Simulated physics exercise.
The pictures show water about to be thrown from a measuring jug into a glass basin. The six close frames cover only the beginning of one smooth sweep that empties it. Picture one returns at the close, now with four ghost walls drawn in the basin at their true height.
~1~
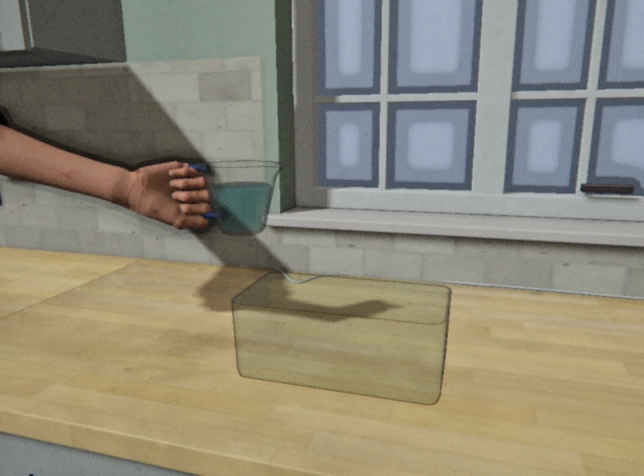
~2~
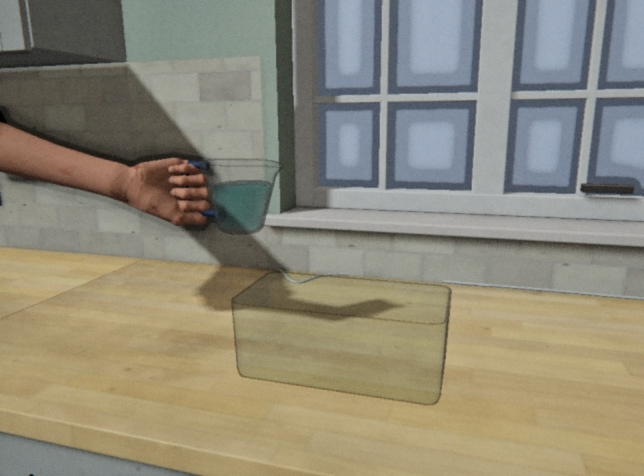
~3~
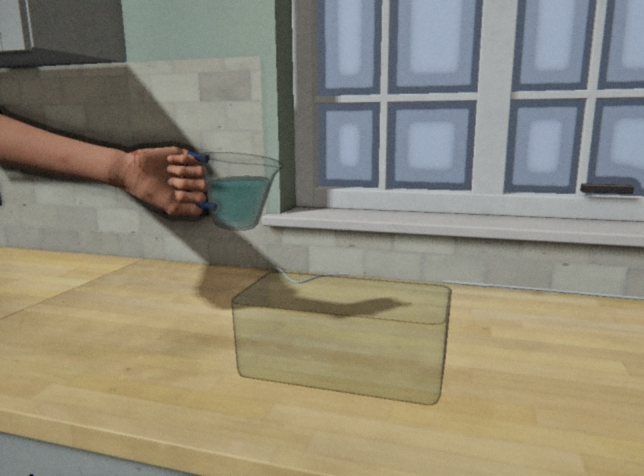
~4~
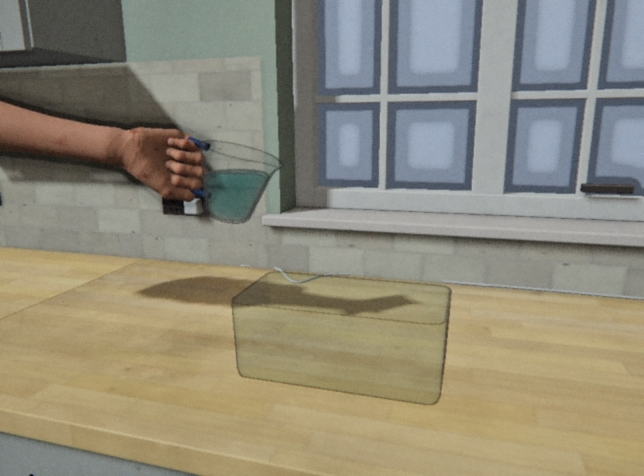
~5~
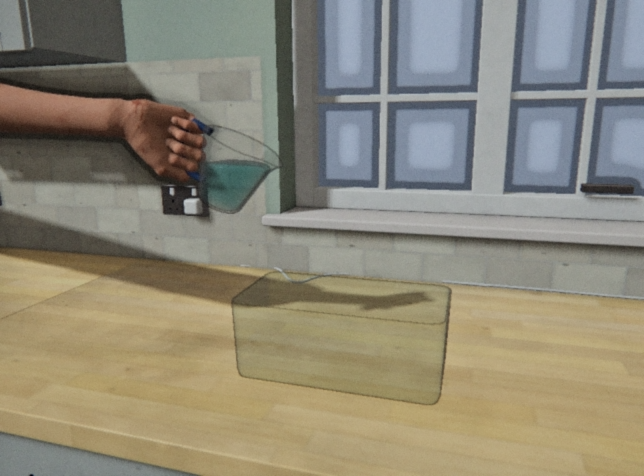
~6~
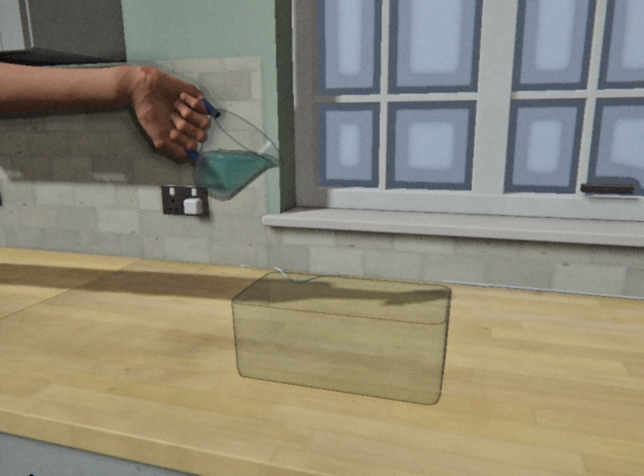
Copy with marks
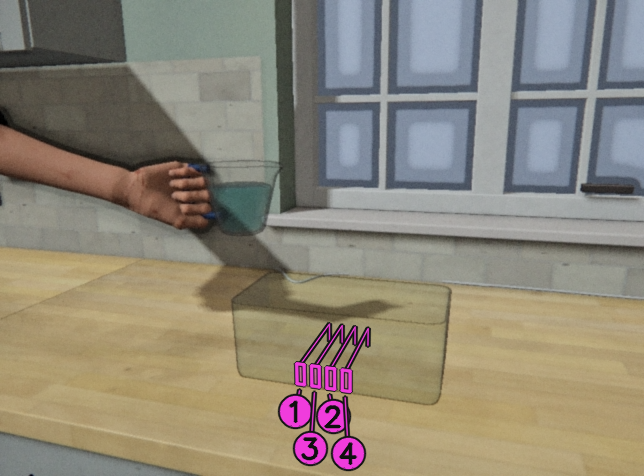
A bare arm reaching in from the left holds a clear measuring jug of teal water upright by its handle, then tilts it steadily to the right, the hand rising slightly while the water stays inside. Below it, a yellowish see-through basin rests on a pale wooden kitchen worktop, before grey tiles and a white-framed window. The view, fixed and slightly raised, shows shadows shifting across the wall and worktop.
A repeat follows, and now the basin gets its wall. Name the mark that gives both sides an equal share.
It is 4.
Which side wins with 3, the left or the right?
More ends on the right.
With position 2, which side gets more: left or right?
The right one.
On the marked copy, 1 at (299, 390); 2 at (329, 394); 3 at (314, 392); 4 at (345, 397).
Choosing 1, about 9 % ends left of the wall and 88 % right of it; 3 % is lost outside.
Choosing 2, about 18 % ends left of the wall and 78 % right of it; 4 % is lost outside.
Choosing 3, about 9 % ends left of the wall and 88 % right of it; 3 % is lost outside.
Choosing 4, about 54 % ends left of the wall and 43 % right of it; 3 % is lost outside.
